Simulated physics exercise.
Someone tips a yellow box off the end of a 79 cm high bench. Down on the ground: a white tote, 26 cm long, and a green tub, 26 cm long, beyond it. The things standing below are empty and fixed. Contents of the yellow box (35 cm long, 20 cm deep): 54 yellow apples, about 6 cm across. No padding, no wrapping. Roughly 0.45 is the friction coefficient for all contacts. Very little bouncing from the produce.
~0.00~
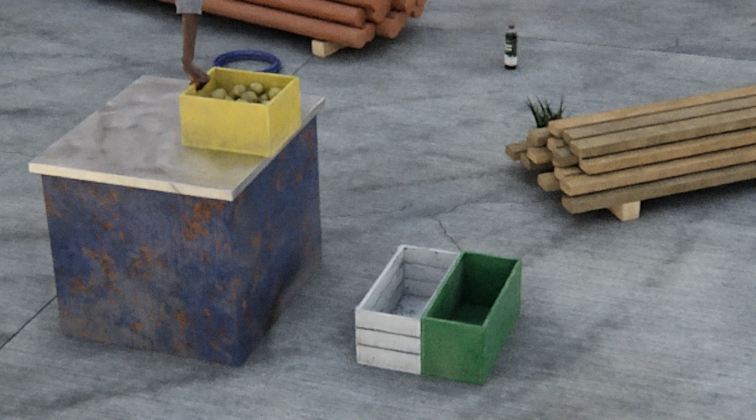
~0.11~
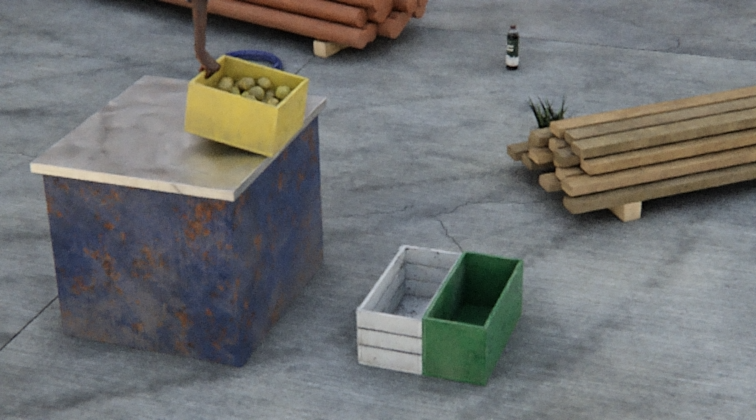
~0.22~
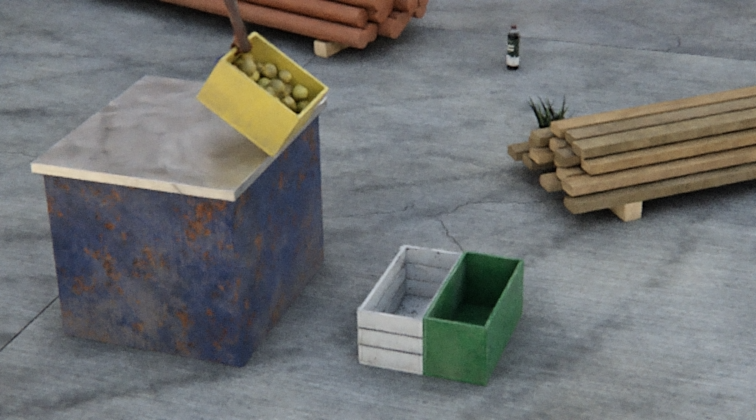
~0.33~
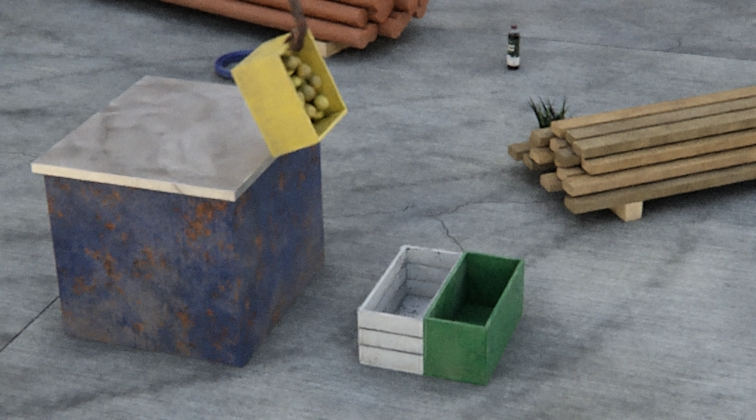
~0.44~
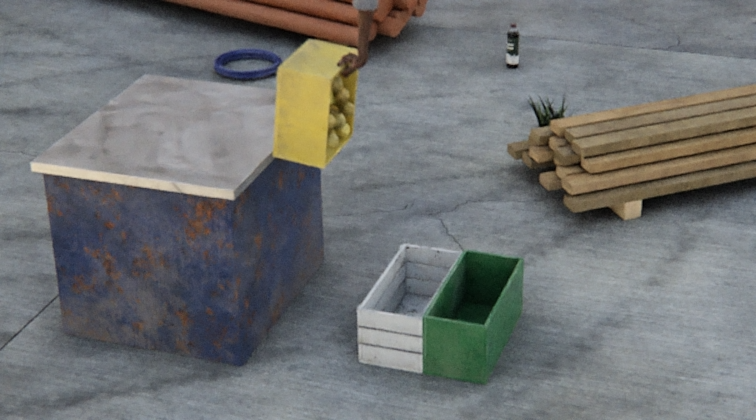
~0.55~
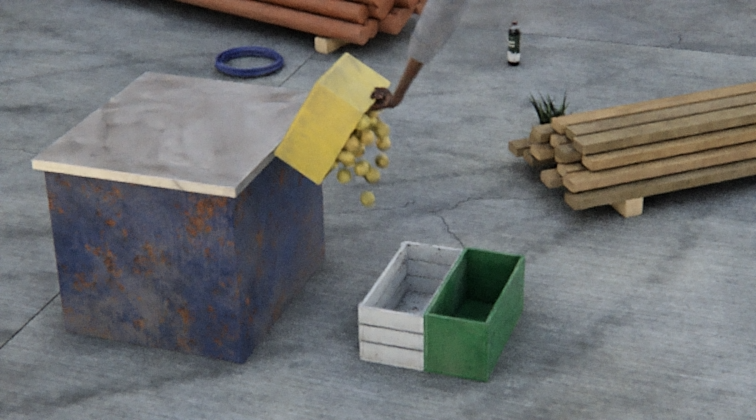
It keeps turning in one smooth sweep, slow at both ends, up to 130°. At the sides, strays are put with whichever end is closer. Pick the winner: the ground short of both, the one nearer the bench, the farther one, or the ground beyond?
The white tote, the closer one.
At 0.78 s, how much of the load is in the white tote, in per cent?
Share: About 30 %.
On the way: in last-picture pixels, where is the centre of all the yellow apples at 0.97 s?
Look near pixel (417, 312).
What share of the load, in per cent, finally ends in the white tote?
Some 65 per cent of them.
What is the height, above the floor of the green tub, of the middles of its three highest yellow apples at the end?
I'd put it near 3 cm.
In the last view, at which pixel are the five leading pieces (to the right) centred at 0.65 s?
Somewhere near pixel (419, 178) of the last view.
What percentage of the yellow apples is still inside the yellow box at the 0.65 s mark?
That works out to some 20 percent of it.
After 0.65 s, tilt 130°; 10 still in the yellow box and 44 in the air.
After 0.78 s, tilt 130°; 17 in the white tote, 5 in the green tub and 32 in the air.
After 0.97 s, tilt 130°; 33 in the white tote, 9 in the green tub, 5 on the ground short of the white tote and 7 in the air.
Final count (at 1.20 s), 36 in the white tote, 9 in the green tub, 8 on the ground short of the white tote and 1 on the ground beyond the green tub.
